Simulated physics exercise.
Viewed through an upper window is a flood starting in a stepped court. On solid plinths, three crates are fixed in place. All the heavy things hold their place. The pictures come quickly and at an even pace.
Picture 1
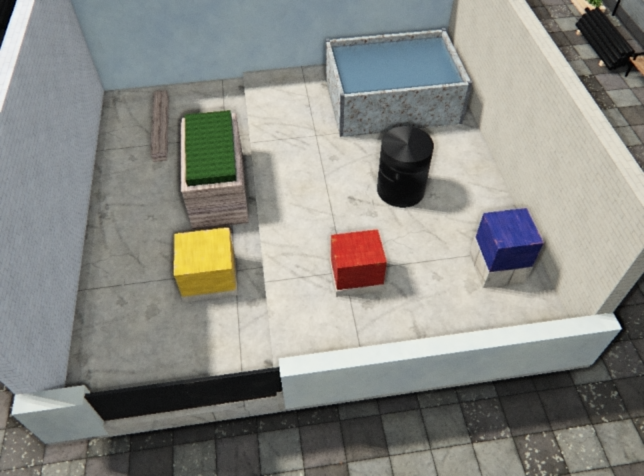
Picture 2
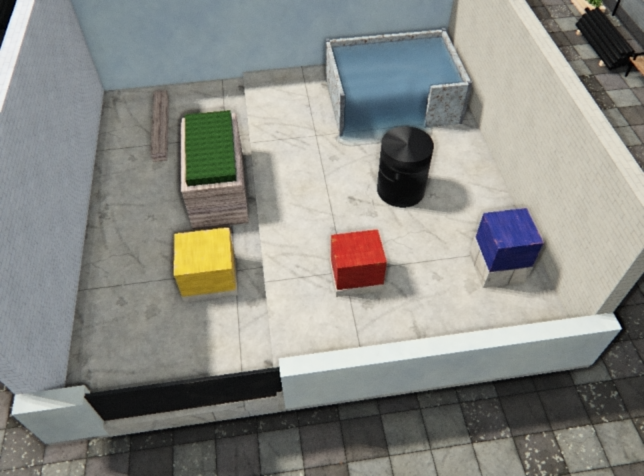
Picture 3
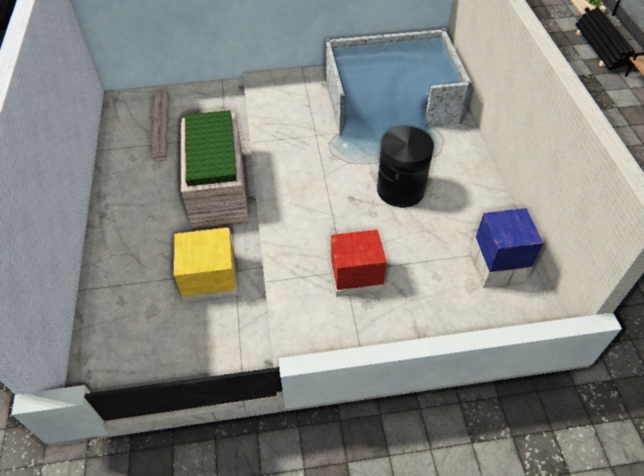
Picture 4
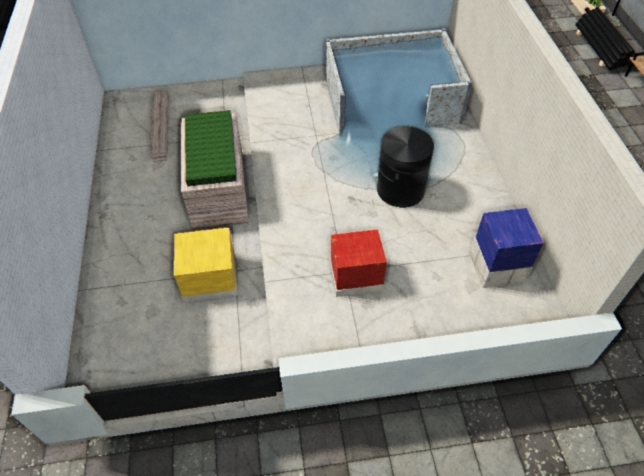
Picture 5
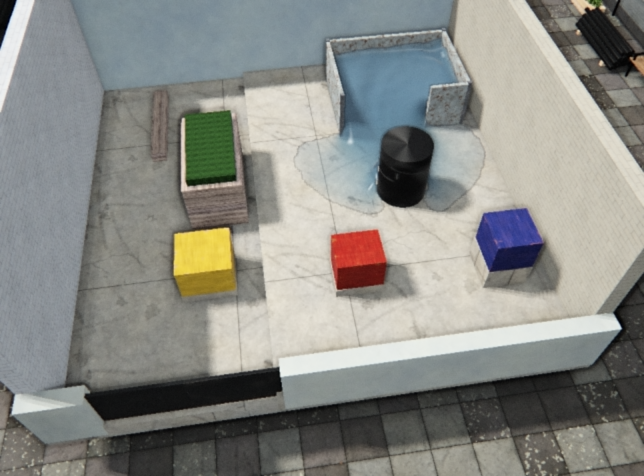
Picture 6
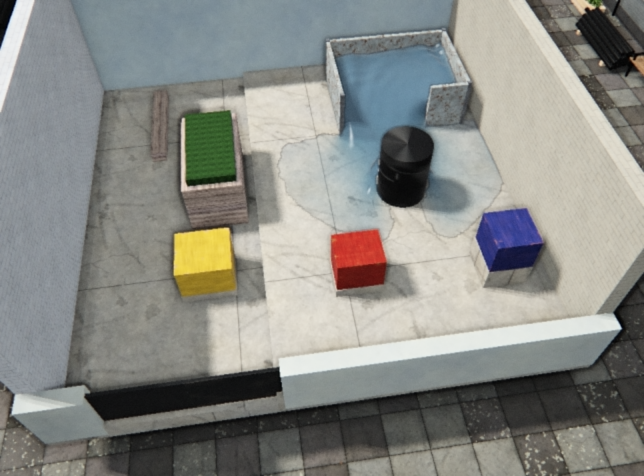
The clip opens on a walled court with yellow, red, blue and green-topped blocks, a black cylinder and a stone tank of still water at the back. The tank's front opens and water pours through the gap onto the pale floor. It spreads around the cylinder in a widening, thin pool.
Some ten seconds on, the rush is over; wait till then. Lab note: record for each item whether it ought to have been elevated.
Result - red crate: Wetted, should be elevated; blue crate: Dry, no change needed; yellow crate: Wetted, should be elevated.
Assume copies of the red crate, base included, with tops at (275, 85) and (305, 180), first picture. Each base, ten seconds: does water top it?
Crate by crate: Is not reached; gets flooded.
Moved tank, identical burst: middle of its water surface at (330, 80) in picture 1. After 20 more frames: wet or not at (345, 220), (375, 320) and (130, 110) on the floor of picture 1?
Results in order - swamped, swamped, left untouched.
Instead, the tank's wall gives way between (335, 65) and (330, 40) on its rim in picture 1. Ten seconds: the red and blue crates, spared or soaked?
The red crate is untouched and the blue crate is untouched.
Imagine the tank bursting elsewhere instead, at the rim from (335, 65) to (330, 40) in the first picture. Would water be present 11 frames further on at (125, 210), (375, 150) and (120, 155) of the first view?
Spot one inundated, spot two spared, spot three inundated.
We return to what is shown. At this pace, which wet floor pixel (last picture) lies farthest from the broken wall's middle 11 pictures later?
I'd say around (105, 409).
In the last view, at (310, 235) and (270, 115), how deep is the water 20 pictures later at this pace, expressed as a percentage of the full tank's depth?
Respectively, around 4 and 0 percent.
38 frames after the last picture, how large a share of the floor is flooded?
I'd put it at roughly 85 per cent.
A moment on, water covers 30 % of the floor; the red crate water round its plinth, the blue crate water round its plinth, the yellow crate water round its plinth.
Next, water covers 45 % of the floor; the red crate water round its plinth, the blue crate water round its plinth, the yellow crate water round its plinth.
Then, water covers 65 % of the floor; the red crate water round its plinth, the blue crate water round its plinth, the yellow crate water round its plinth.
Later, water covers 85 % of the floor; the red crate water round its plinth, the blue crate water round its plinth, the yellow crate water round its plinth.
In the end, water covers 95 % of the floor; the red crate was topped, the blue crate stayed above the water, the yellow crate was topped.
